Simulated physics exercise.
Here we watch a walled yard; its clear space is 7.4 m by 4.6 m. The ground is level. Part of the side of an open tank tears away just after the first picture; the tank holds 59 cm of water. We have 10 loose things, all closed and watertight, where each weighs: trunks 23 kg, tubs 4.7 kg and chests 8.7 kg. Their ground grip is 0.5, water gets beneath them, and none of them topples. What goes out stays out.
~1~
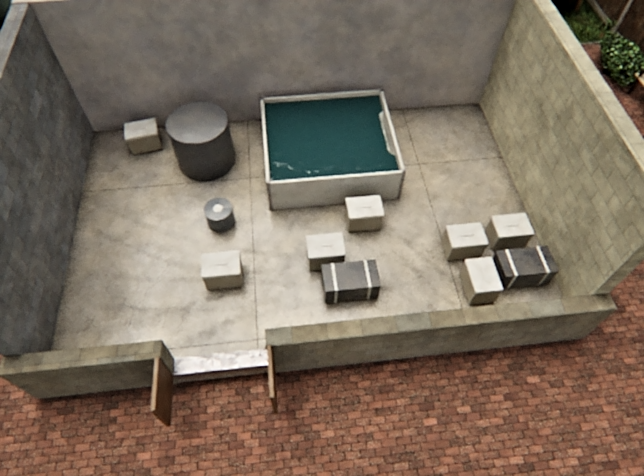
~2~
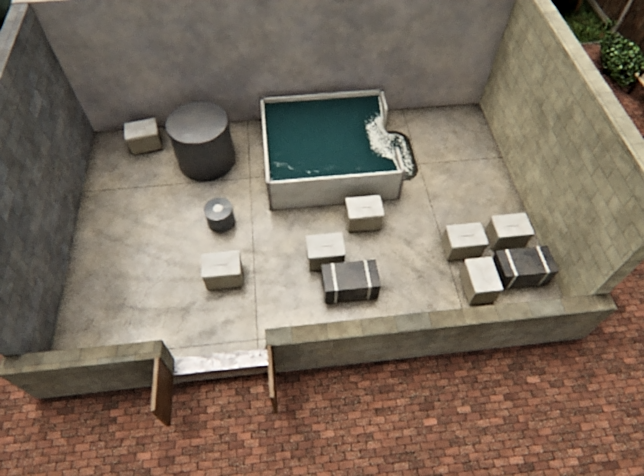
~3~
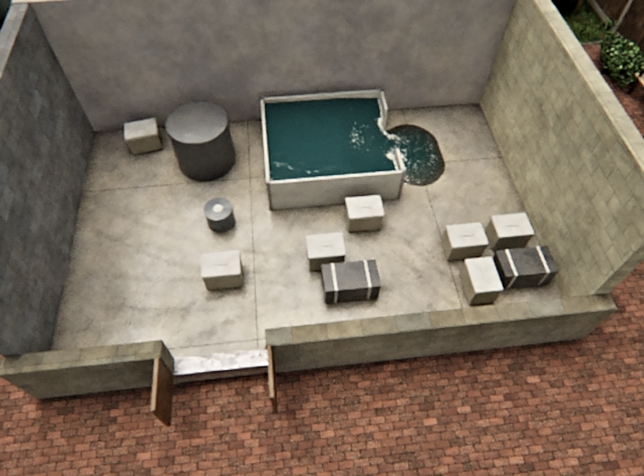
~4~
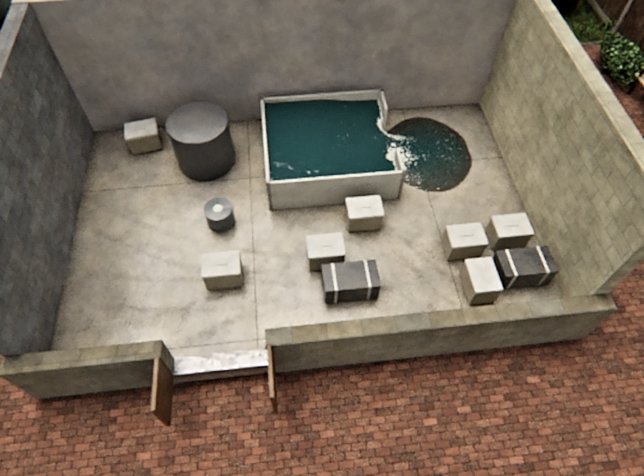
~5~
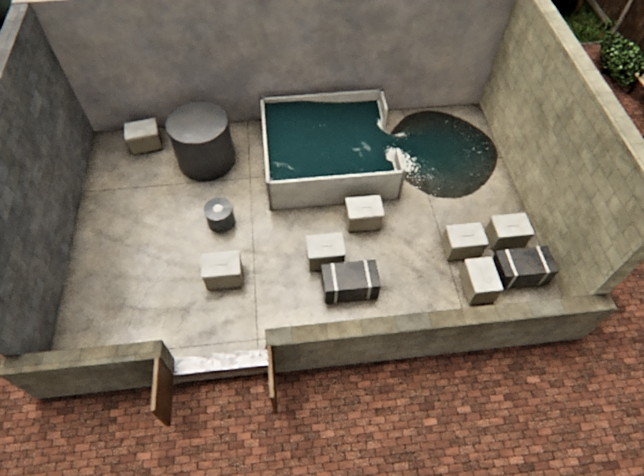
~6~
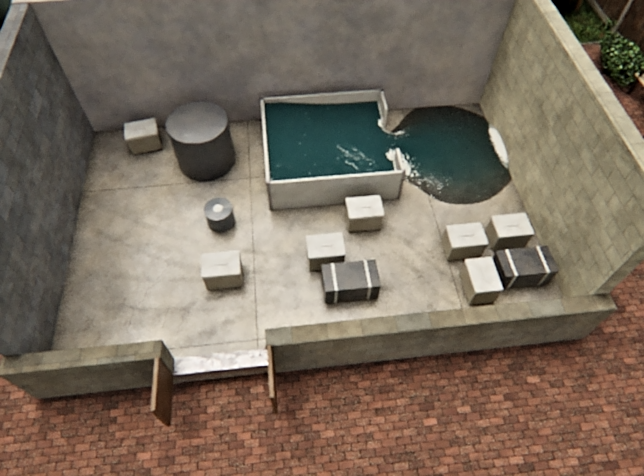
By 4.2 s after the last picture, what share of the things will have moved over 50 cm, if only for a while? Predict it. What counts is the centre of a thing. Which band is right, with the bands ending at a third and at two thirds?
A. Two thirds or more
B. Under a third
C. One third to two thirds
C.
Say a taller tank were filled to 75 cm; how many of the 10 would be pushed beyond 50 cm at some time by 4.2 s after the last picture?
Under that setup the answer is 6.
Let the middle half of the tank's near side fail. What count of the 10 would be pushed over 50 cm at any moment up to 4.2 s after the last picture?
That would give 8.
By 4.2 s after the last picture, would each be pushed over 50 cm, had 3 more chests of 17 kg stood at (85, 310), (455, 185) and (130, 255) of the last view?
Below, above, below.
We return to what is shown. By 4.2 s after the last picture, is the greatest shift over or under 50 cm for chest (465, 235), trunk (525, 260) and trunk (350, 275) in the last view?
Listed in sequence: Higher; higher; higher for the last.
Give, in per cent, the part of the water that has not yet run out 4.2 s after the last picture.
Around 100 per cent of the water is still in there.
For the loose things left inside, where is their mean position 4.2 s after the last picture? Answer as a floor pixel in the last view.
(297, 249).
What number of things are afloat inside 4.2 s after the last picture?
It comes to 2.
Then, 0.4 s after the last picture 0 of 10 are over 50 cm from their spots; 0 afloat.
Then, 1.5 s after the last picture 0 of 10 are over 50 cm from their spots; 1 afloat.
Then, 2.8 s after the last picture 3 of 10 are over 50 cm from their spots; 2 afloat.
Then, 4.2 s after the last picture 5 of 10 are over 50 cm from their spots, and 5 have been at some point; 2 afloat.
